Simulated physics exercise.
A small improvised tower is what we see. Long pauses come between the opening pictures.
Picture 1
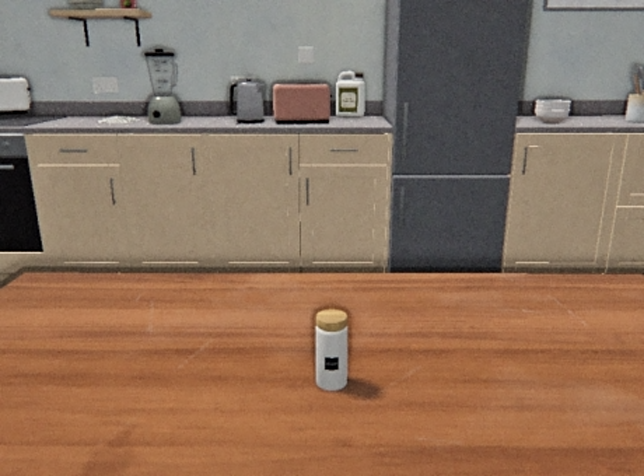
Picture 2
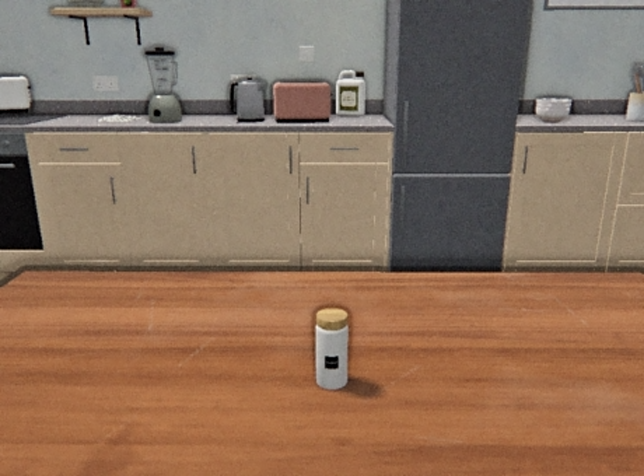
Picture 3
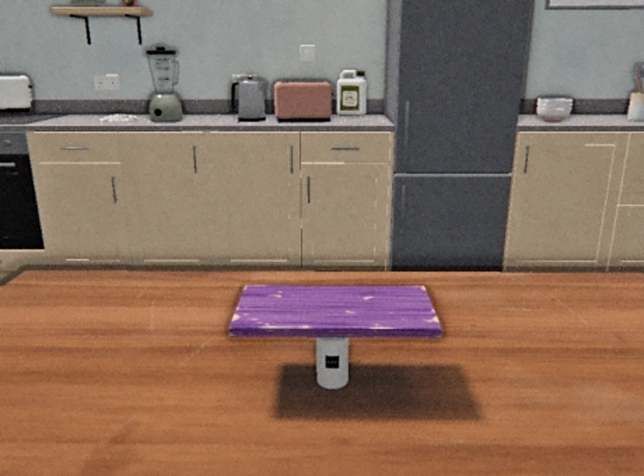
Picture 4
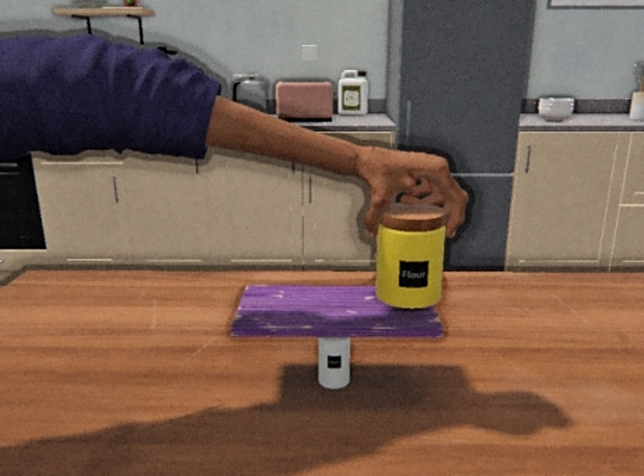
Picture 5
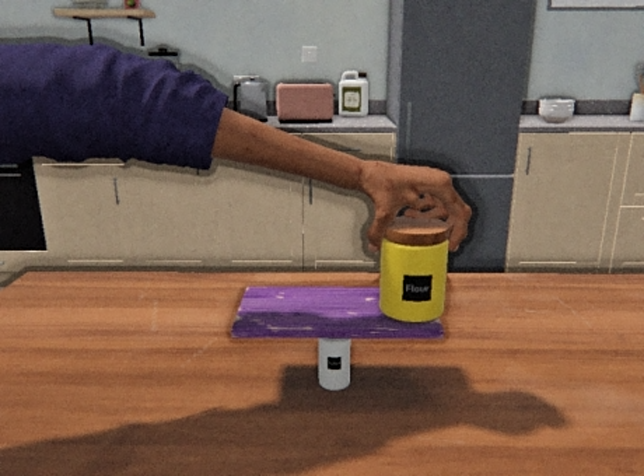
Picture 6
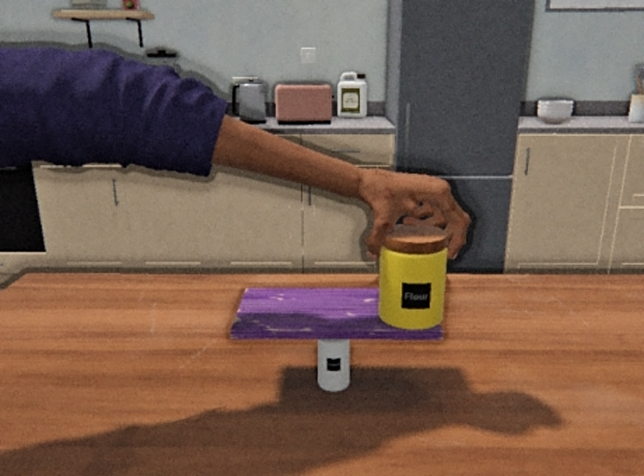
In a kitchen, a purple board appears on a white shaker and a hand lowers a yellow jar onto its right end.
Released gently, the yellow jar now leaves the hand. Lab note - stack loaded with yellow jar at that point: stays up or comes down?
Observed: Comes down.
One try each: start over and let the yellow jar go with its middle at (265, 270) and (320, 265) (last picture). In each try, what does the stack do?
In case one it tumbles, while in case two it stays upright.
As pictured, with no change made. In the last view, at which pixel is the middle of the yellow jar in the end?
End position in the final view: Approximately (469, 380).
Then, 0.30 s after the last picture, yellow jar now fallen; purple board tipped 42° from how it was.
Then, 0.50 s after the last picture, purple board tipped 65° from how it was.
Then, 0.80 s after the last picture, purple board now fallen; white shaker tipped 54° from how it was.
Then, 1.00 s after the last picture, white shaker now fallen.
By the end, fallen, white shaker, yellow jar and purple board. Seen from the same camera at the end, yellow jar near (469, 379). The stack gives way.
